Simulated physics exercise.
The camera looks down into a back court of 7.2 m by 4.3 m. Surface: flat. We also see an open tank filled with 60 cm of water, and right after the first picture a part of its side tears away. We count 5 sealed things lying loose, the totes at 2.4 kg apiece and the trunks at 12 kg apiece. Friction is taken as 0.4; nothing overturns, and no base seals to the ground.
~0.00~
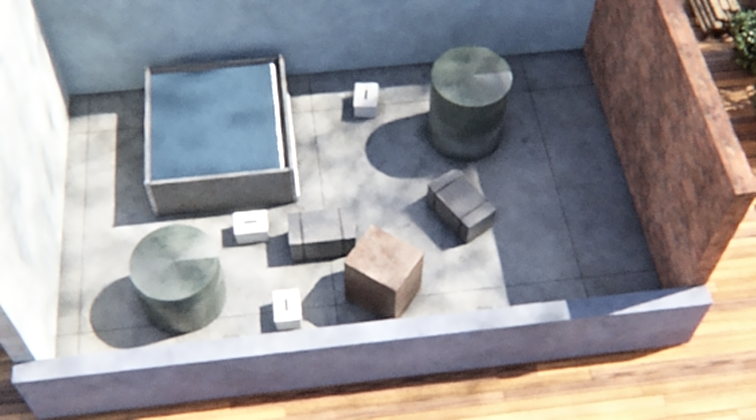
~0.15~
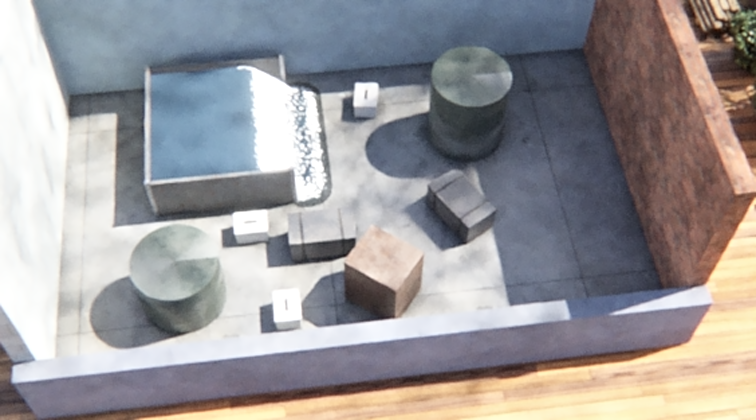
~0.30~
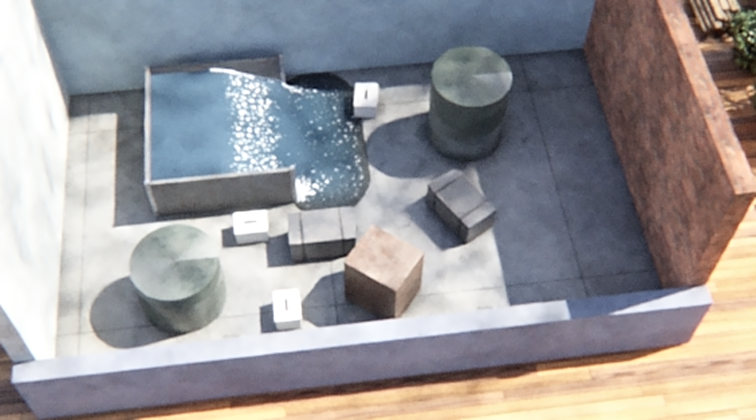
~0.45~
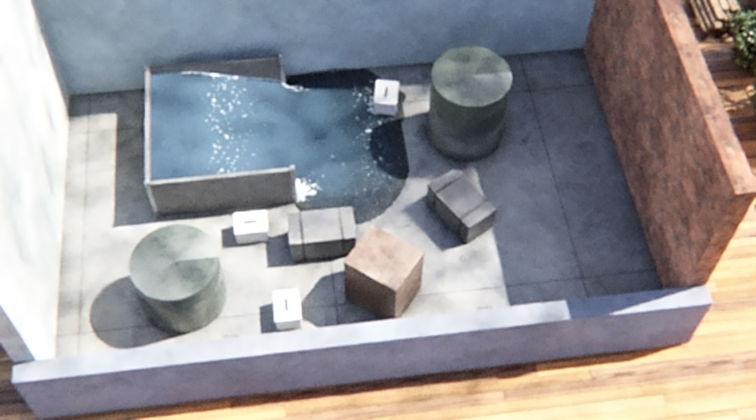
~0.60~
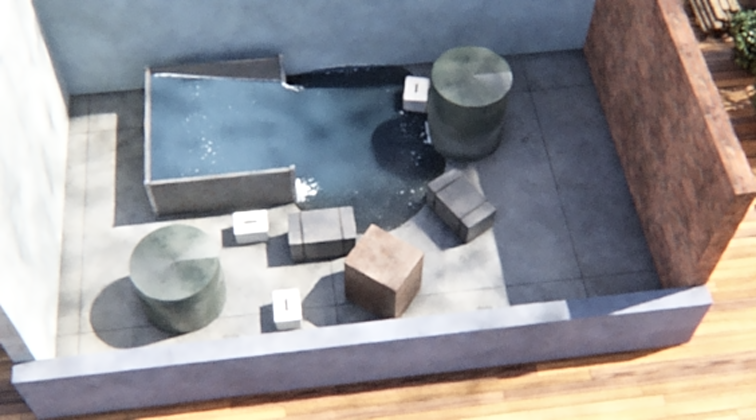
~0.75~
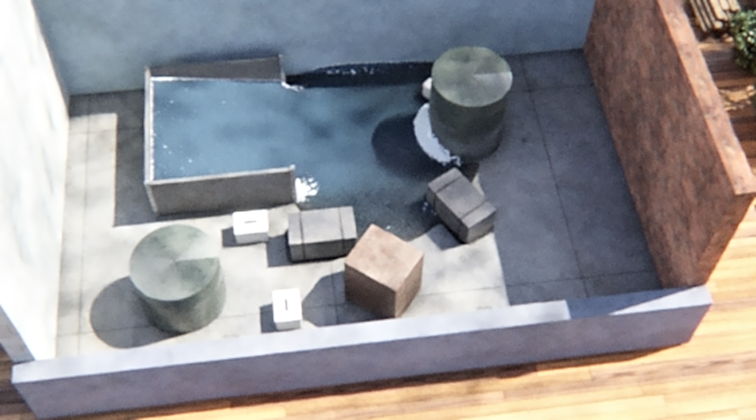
An open grey tank of blue water stands at the upper left of a walled court, seen from high above by a still camera. Two green cylinders, two dark grey trunks, a reddish-brown block and three small white totes sit on the pale paving. The tank's right side opens, water spreads rightward across the floor, and the uppermost tote slides right to the far green cylinder.
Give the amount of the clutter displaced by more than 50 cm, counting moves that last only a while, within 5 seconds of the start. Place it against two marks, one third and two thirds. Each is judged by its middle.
It ends in the middle band.
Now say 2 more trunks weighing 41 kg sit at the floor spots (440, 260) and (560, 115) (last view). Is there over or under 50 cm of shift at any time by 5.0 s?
Respectively: Doesn't reach it; tops it.
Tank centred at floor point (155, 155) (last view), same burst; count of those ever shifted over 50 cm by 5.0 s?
That gives 3 of them.
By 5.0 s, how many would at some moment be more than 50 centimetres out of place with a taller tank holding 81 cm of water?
In that case the number is 3.
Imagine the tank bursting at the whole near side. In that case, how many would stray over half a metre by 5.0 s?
Then 4 of them would.
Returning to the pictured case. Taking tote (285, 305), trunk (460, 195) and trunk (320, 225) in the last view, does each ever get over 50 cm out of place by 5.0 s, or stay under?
In order: Not as far, farther and not as far.
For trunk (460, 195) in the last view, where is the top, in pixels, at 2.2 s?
My estimate: Around (603, 253).
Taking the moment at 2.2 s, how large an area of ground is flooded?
Around 18 m2 of it.
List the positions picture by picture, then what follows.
In the first frame, a tote at (366, 95), on the bottom; a tote at (251, 222) rests on the ground; water covers 3.0 m2; 0 of 5 have shifted.
In the second frame, a tote at (366, 95), on the bottom; a tote at (251, 222) rests on the ground; water covers 3.9 m2; 0 of 5 have shifted.
In the third frame, a tote at (366, 95), on the bottom; a tote at (251, 222), on the bottom; 5.0 m2 under water; 0 of 5 have shifted.
In the fourth frame, a tote at (386, 92), on the bottom, 27 cm from its start; a tote at (251, 222) rests on the ground; water covers 6.3 m2; 1 of 5 have shifted.
In the fifth frame, a tote at (416, 89) rests on the ground, 68 cm from its start; a tote at (251, 222) rests on the ground; 7.6 m2 under water; 1 of 5 have shifted.
In the sixth frame, a tote at (441, 82), on the bottom, 103 cm from its start; a tote at (251, 222), on the bottom; 8.5 m2 under water; 1 of 5 have shifted.
After 1.1 s 1 of 5 are over 50 cm from their spots; 0 afloat.
After 2.2 s 2 of 5 are over 50 cm from their spots; 1 afloat.
After 3.5 s 2 of 5 are over 50 cm from their spots; 2 afloat.
After 5.0 s 2 of 5 are over 50 cm from their spots, and 2 have been at some point; 2 afloat.
